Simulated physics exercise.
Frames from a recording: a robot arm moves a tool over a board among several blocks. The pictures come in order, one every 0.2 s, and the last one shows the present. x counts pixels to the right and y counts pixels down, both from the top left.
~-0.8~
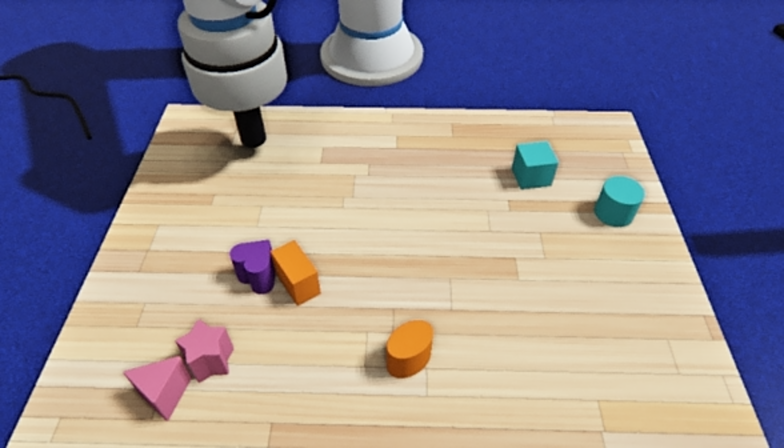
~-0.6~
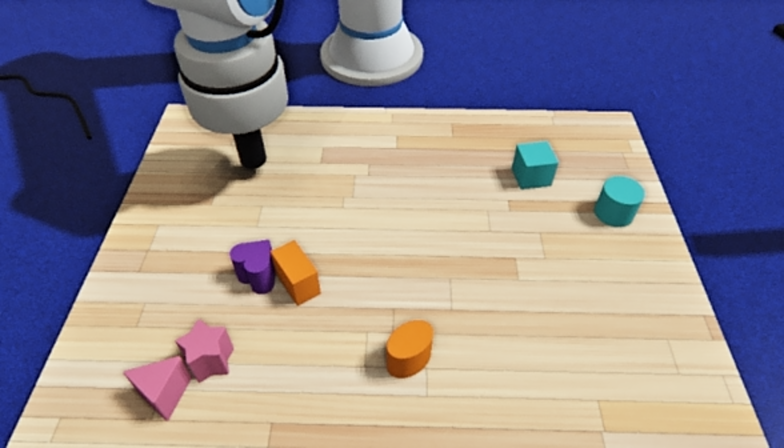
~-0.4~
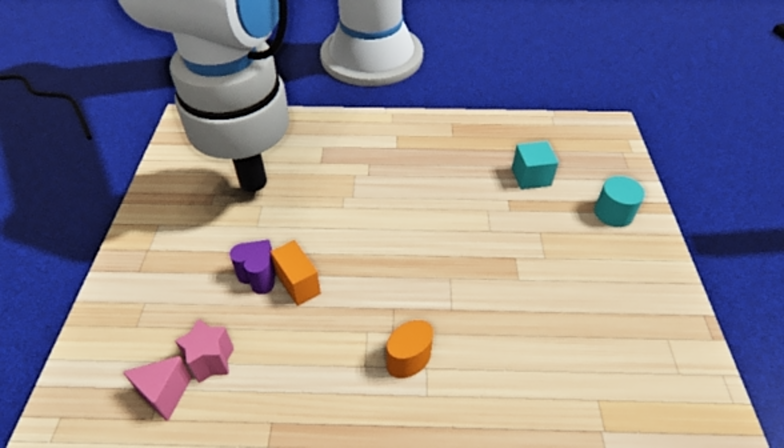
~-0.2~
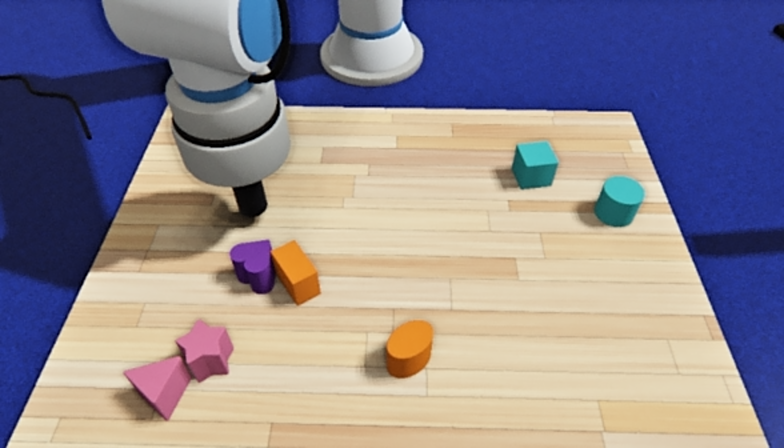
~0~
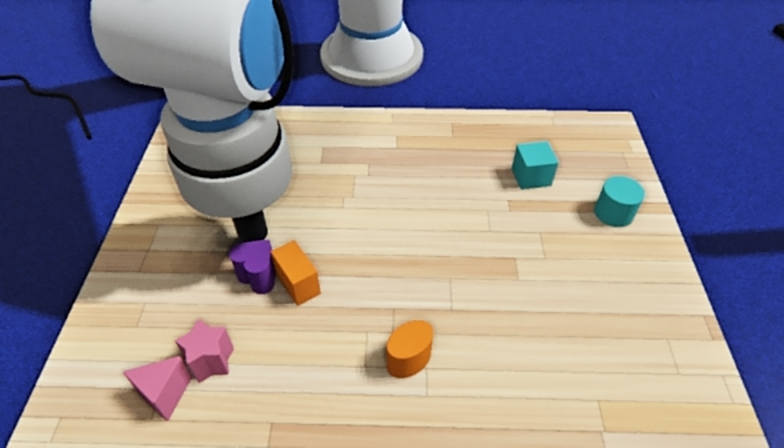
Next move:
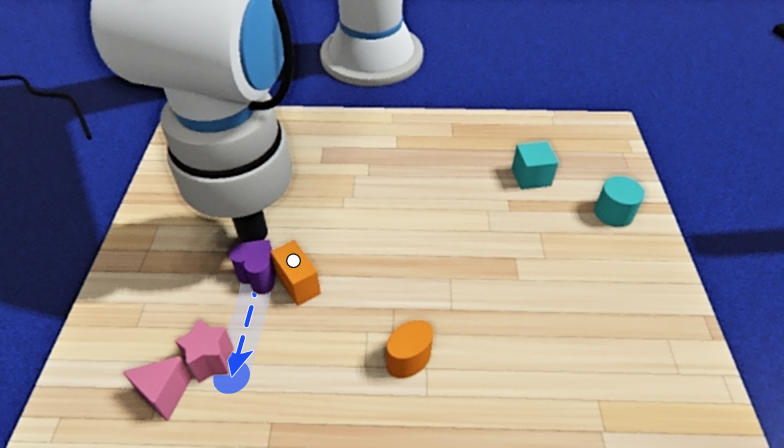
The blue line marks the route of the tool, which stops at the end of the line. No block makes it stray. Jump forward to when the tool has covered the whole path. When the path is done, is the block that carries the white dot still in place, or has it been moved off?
The block you're asking about stays where it is.
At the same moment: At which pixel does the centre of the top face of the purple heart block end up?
Roughly at (261, 356).
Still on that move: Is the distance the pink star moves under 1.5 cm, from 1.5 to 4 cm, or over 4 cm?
Once the path ends, it will sit 1.5 to 4 cm from where it is now.
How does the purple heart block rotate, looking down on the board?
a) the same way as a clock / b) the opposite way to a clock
b
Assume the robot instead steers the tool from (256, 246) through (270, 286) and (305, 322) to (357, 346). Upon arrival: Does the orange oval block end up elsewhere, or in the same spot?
When the path is over, the orange oval block is still on its spot.
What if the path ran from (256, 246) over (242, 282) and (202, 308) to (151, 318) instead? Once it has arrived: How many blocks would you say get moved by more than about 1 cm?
Blocks that move over 1 cm: One.
Path on the board, from (256, 246) via (256, 284) and (246, 327), ending at (232, 377); the dot is on the orange oblong.
On the path given first. One third of the way, tool (253, 274); purple heart block (253, 289).
Two thirds of the way, tool (242, 318); purple heart block (253, 332), turned 35° anticlockwise.
At the end, tool (227, 368); pink triangular block (140, 379); pink star (184, 370), turned 50° clockwise; purple heart block (261, 356), turned 70° anticlockwise; orange oblong in place.
